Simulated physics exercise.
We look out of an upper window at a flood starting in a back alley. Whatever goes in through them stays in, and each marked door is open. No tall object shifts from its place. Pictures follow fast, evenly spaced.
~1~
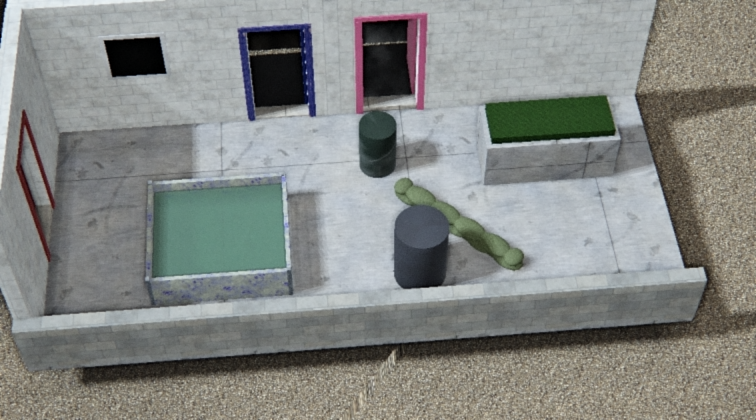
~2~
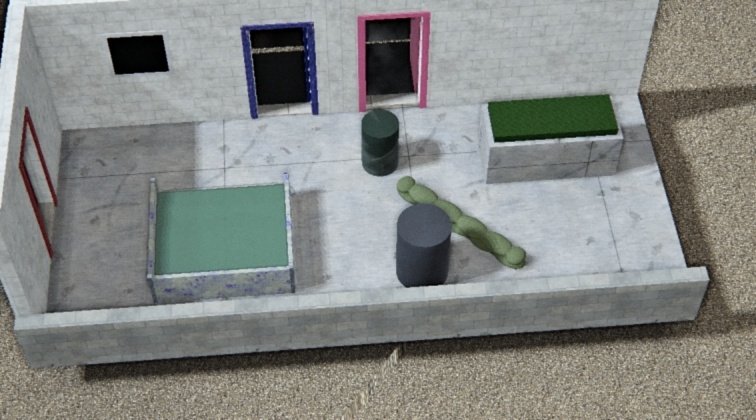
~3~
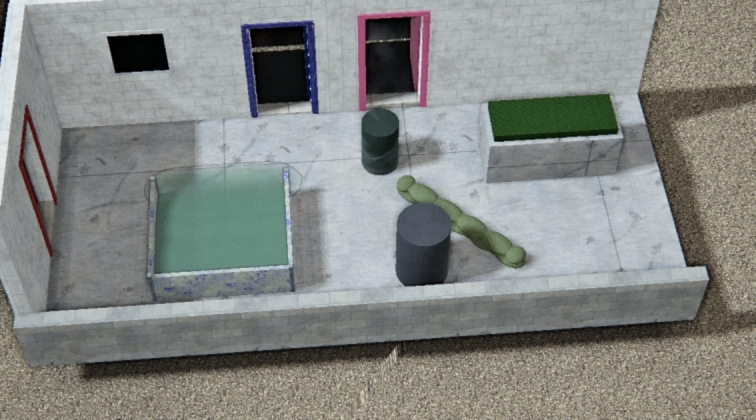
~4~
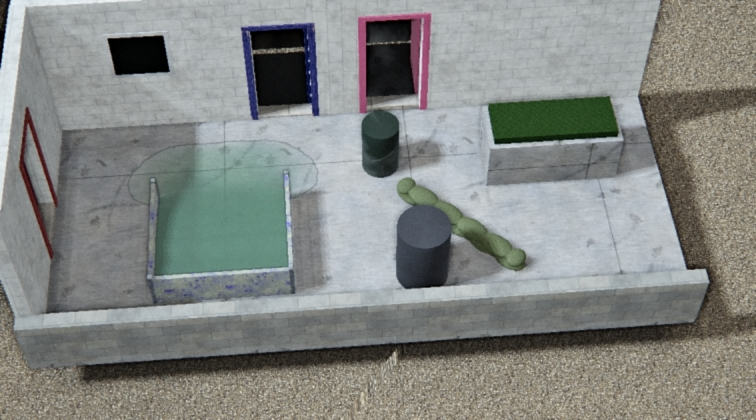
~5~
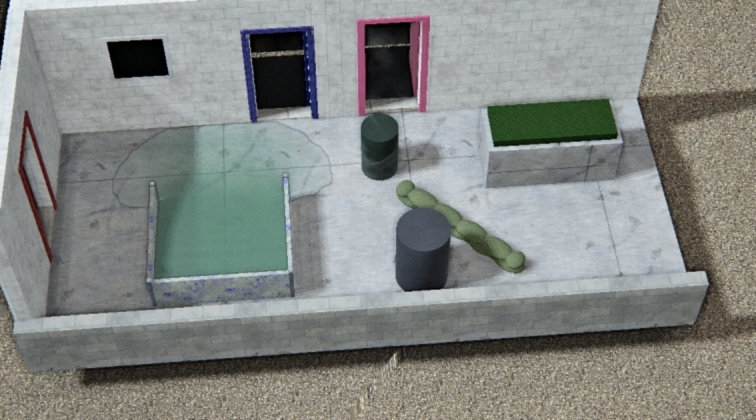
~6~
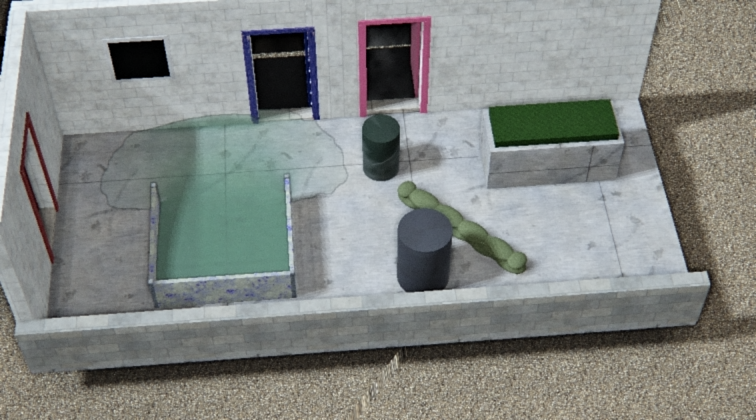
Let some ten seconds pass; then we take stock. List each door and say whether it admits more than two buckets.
At the end, the pink door does not pass two buckets. The red door does not pass two buckets. The blue door passes two buckets.
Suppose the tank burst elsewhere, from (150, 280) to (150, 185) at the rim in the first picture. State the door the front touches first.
Call it the door marked red.
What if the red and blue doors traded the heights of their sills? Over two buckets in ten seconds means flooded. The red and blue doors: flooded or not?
Red door: Over the mark; blue door: Over the mark.
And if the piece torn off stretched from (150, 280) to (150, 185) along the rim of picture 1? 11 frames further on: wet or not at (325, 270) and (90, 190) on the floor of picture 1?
Untouched, then soaked.
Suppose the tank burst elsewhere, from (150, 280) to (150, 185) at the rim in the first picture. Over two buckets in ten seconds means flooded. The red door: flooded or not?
I reckon red door overshoots.
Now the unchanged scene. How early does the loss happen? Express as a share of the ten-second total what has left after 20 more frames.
I'd say about 50 per cent.
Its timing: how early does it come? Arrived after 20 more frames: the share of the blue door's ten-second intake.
Around 85 in a hundred.
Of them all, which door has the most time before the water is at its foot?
That would be the one in red.
A moment on, water covers 20 % of the floor; the pink door not reached, the red door not reached, the blue door over two buckets in.
Next, water covers 25 % of the floor; the pink door wet at the sill, nothing in, the red door not reached, the blue door far over two buckets in.
Then, water covers 45 % of the floor; the pink door wet at the sill, nothing in, the red door wet at the sill, nothing in, the blue door far over two buckets in.
Later, water covers 65 % of the floor; the pink door wet at the sill, nothing in, the red door wet at the sill, nothing in, the blue door far over two buckets in.
In the end, water covers 85 % of the floor; the pink door wet at the sill, nothing in, the red door wet at the sill, nothing in, the blue door far over two buckets in.
